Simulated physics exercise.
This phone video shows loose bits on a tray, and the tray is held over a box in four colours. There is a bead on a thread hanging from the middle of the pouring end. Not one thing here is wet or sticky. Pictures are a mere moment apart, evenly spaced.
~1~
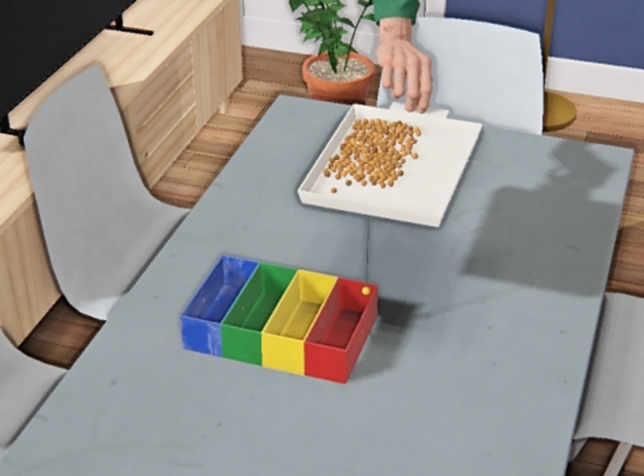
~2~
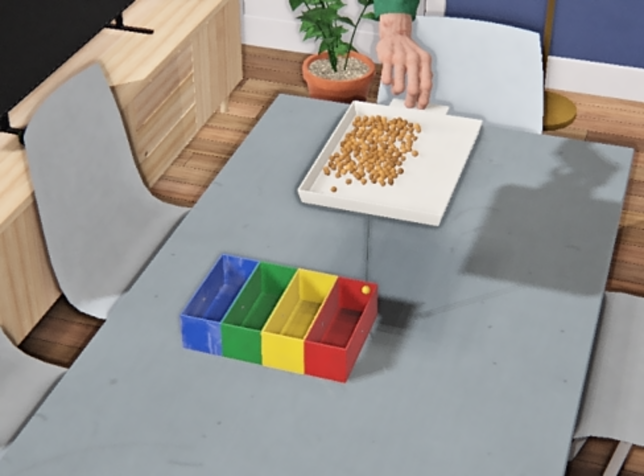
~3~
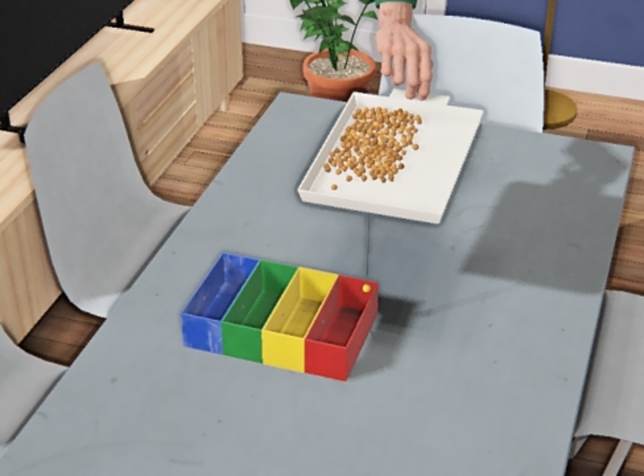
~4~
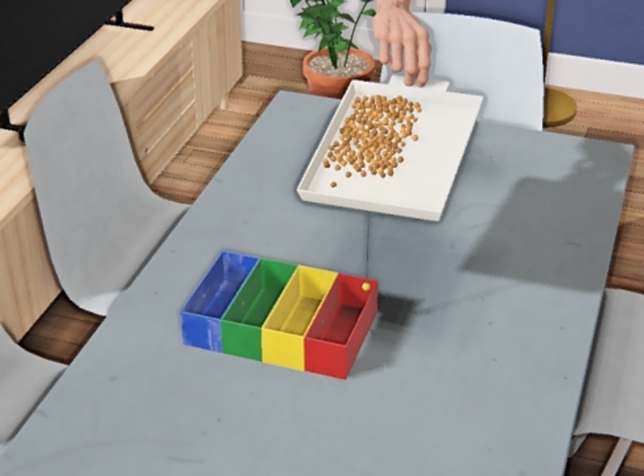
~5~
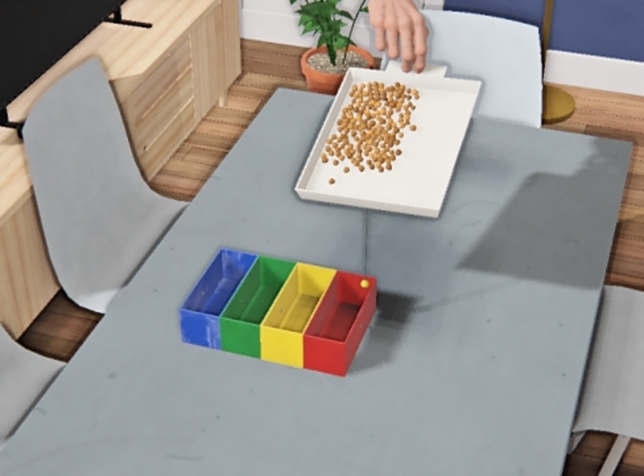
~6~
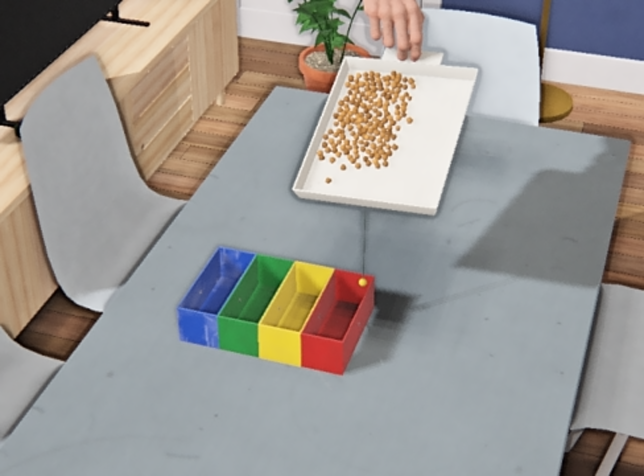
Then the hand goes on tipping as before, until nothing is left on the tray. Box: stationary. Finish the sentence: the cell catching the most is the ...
... Yellow cell.
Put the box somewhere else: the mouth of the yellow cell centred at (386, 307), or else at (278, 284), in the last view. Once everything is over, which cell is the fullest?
Try one: The cell in blue; try two: That red cell.
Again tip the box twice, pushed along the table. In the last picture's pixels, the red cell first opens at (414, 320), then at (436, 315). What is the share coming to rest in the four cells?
Roughly 100 per cent the first time and 80 per cent the second.
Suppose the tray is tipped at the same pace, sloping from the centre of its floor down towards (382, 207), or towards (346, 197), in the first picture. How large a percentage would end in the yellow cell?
First case: 10 %; second case: 70 %.
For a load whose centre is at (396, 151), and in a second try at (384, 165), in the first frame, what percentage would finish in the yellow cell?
You'd see roughly 50 per cent first and roughly 50 per cent second.
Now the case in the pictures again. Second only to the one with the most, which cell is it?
That's the red cell.
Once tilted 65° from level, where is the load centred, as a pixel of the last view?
Centre estimate: (335, 187).
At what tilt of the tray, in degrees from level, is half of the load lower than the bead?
My estimate is some 110 degrees.
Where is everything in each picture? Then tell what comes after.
Corners of the pouring end at (302, 190) and (439, 214), level; middle of the load at (375, 150), roasted chickpeas; bead on its thread at (366, 291); blue cell at (202, 333); green cell at (242, 342); yellow cell at (283, 351); red cell at (325, 360), in the first picture.
Corners of the pouring end at (302, 189) and (439, 213), level; middle of the load at (375, 147), in the second picture.
Corners of the pouring end at (302, 189) and (439, 211), tipped barely, lowest at the left corner; middle of the load at (375, 141), in the third picture.
Corners of the pouring end at (302, 188) and (438, 209), tipped a little, lowest at the left corner; middle of the load at (375, 133), in the fourth picture.
Corners of the pouring end at (300, 187) and (436, 206), tipped a little, lowest at the left corner; middle of the load at (373, 123), in the fifth picture.
Corners of the pouring end at (297, 187) and (433, 205), tipped clearly, lowest at the left corner; middle of the load at (369, 116); blue cell at (198, 325); green cell at (239, 333); yellow cell at (280, 342); red cell at (322, 351), in the sixth picture.
Soon after the last picture, tray tipped steeply; most on the tray; a stray few in the green cell; a small part falling or outside the box.
A little later, tray tipped past a quarter turn; about a third on the tray; about a quarter in the yellow cell; a small part in the red cell; a stray few in the green cell; a stray few in the blue cell; about a third falling or outside the box.
Later still, tray tipped past a quarter turn; about half in the yellow cell; about a quarter in the red cell; a small part in the green cell; a stray few in the blue cell; a small part falling or outside the box.
At rest, tray tipped past a quarter turn; about half in the yellow cell; about a quarter in the red cell; a small part in the green cell; a stray few in the blue cell; a small part outside the box.
